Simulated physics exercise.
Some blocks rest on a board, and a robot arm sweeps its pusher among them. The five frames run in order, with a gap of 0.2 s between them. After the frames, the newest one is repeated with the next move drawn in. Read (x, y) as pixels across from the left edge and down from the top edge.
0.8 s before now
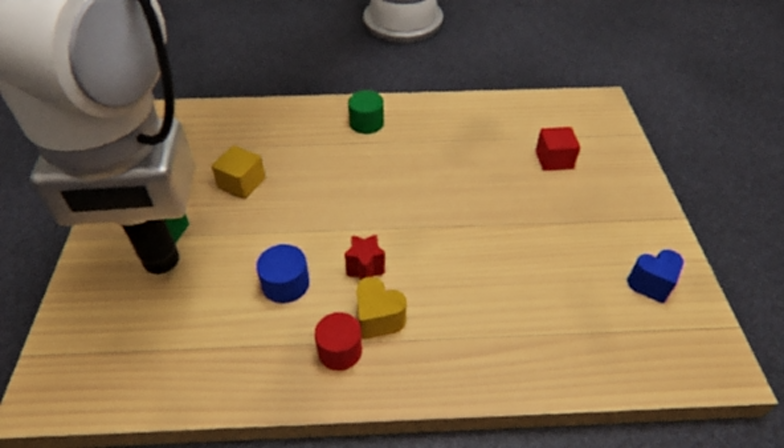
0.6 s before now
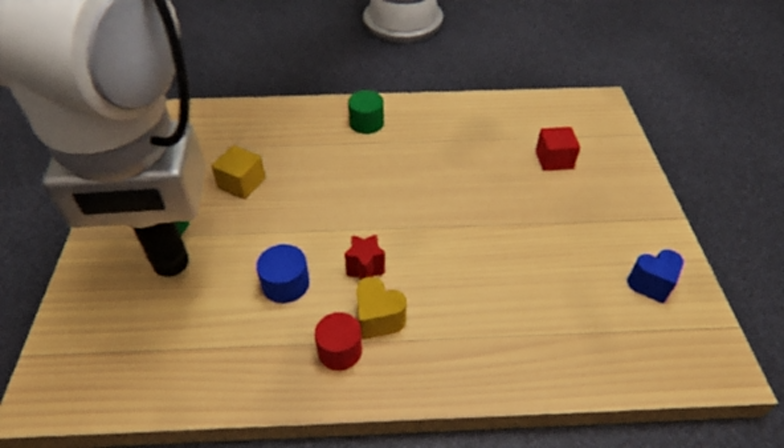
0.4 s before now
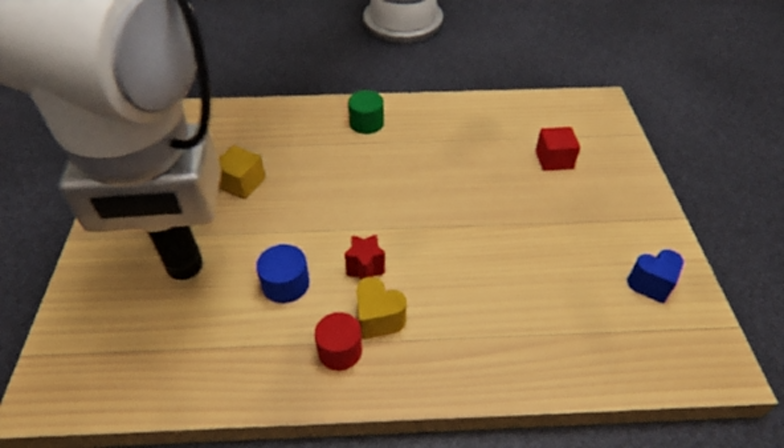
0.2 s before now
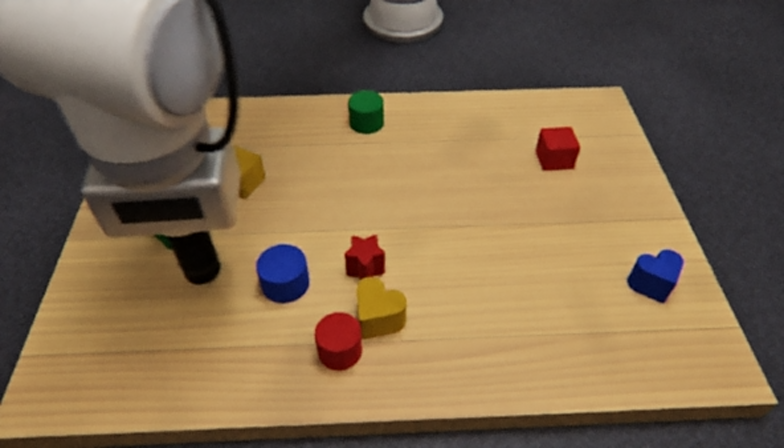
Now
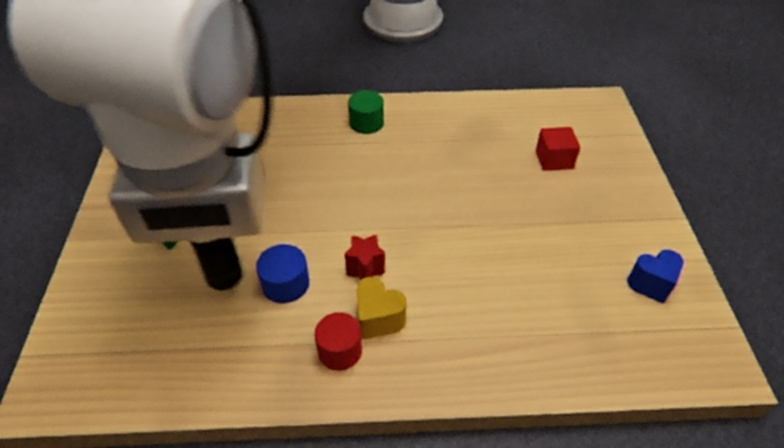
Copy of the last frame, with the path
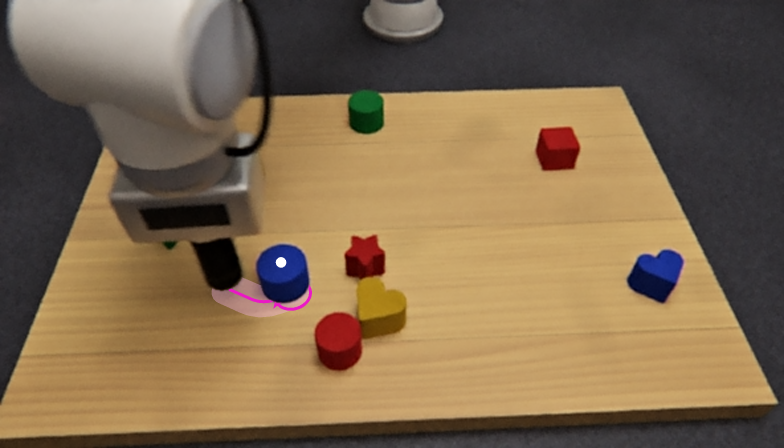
At first, a white robot arm holds its black pusher over the left side of a wooden board scattered with colourful blocks. The arm then moves steadily right, passing in front of the yellow cube and drawing close to the blue disc, while the blocks all stay where they are.
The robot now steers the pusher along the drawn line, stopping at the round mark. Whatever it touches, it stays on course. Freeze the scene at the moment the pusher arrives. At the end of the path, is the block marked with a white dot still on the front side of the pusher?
I expect so.
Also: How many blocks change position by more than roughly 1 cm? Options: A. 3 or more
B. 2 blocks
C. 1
I choose C.
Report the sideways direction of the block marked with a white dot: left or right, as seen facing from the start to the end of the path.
It goes toward the left-hand side.
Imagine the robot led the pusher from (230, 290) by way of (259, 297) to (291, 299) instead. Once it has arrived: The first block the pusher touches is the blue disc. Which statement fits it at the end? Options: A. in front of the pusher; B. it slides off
I choose A.
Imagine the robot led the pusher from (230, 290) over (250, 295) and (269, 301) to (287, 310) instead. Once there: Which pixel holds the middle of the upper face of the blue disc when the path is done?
The middle of its upper face should be somewhere near (314, 262).
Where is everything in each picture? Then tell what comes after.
The first picture shows pusher tip at (162, 261); block tops, blue disc at (281, 262); red star block at (365, 248).
The second picture shows pusher at (172, 264); blocks unchanged.
The third picture shows pusher at (185, 267); blocks unchanged.
The fourth picture shows pusher at (203, 271); blocks unchanged.
The fifth picture shows pusher at (225, 277); blue disc at (281, 262); red star block at (365, 248).
Path on the board, from (230, 290) through (249, 298) and (270, 301) to (293, 294); the dot is on the blue disc.
What follows on the original path. Halfway along, pusher at (256, 289); blue disc at (294, 262).
At the end, pusher at (290, 281); blue disc at (322, 250); red star block in place.
